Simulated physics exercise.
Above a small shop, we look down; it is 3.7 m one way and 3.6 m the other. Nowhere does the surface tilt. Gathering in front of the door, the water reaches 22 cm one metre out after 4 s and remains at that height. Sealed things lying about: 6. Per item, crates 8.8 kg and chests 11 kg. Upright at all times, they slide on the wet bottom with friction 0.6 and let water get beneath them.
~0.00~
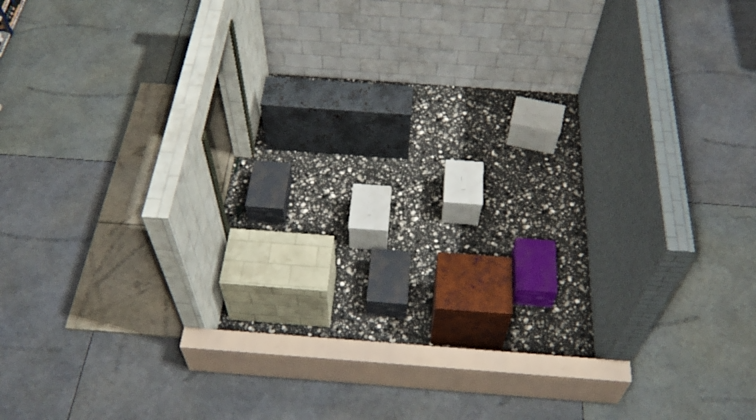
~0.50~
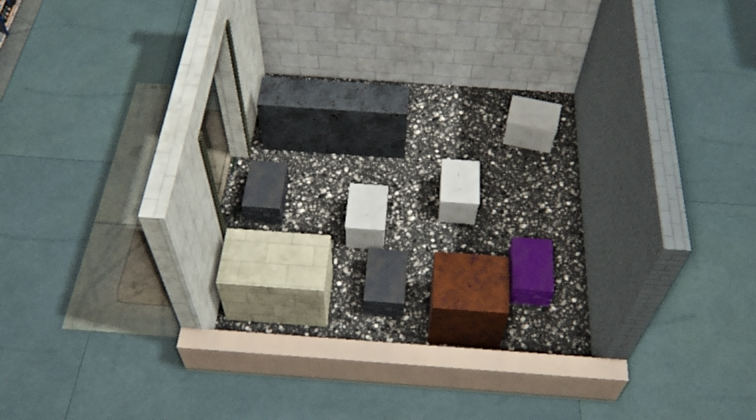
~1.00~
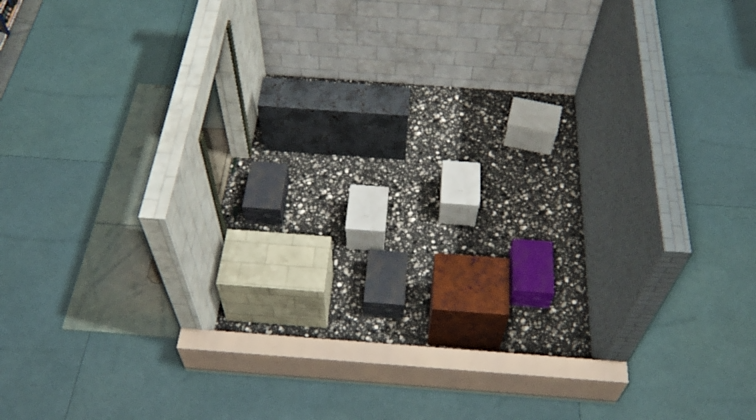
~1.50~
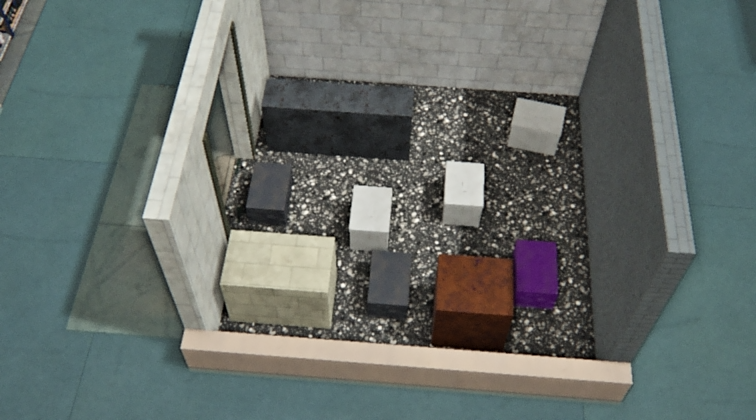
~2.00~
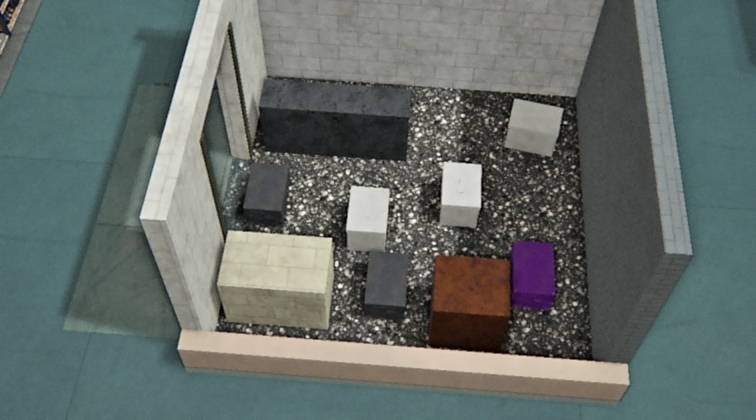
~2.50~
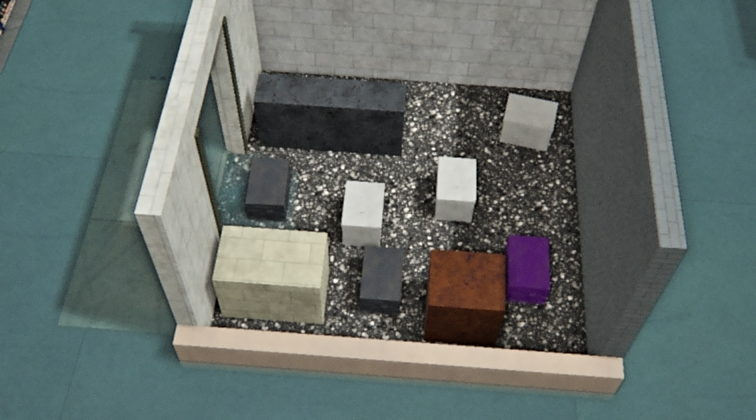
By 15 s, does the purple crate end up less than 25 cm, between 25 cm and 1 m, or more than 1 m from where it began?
Result: A modest shift.
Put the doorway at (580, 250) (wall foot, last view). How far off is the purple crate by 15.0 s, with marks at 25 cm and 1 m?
That would leave the purple crate a long way off.
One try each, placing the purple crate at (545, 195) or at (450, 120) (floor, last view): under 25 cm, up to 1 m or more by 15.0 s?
Run 1 - well off; run 2 - short shift.
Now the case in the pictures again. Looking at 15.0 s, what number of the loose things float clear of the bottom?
Count: 6.
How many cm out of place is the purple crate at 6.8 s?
Shift by then: About 40 cm.
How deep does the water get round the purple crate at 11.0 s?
14 cm or so.
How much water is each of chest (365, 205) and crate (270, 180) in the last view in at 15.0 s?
About 21 and 17 cm.
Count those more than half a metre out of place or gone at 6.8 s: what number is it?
At that moment it comes to 3.
After 3.5 s the purple crate is near (529, 262), 0.0 m from its start, aground; 0 afloat.
After 6.8 s the purple crate is near (570, 276), 0.4 m from its start, afloat; 6 afloat.
After 11.0 s the purple crate is near (524, 321), 0.7 m from its start, afloat; 6 afloat.
After 15.0 s the purple crate is near (524, 320), 0.7 m from its start, afloat; 6 afloat.
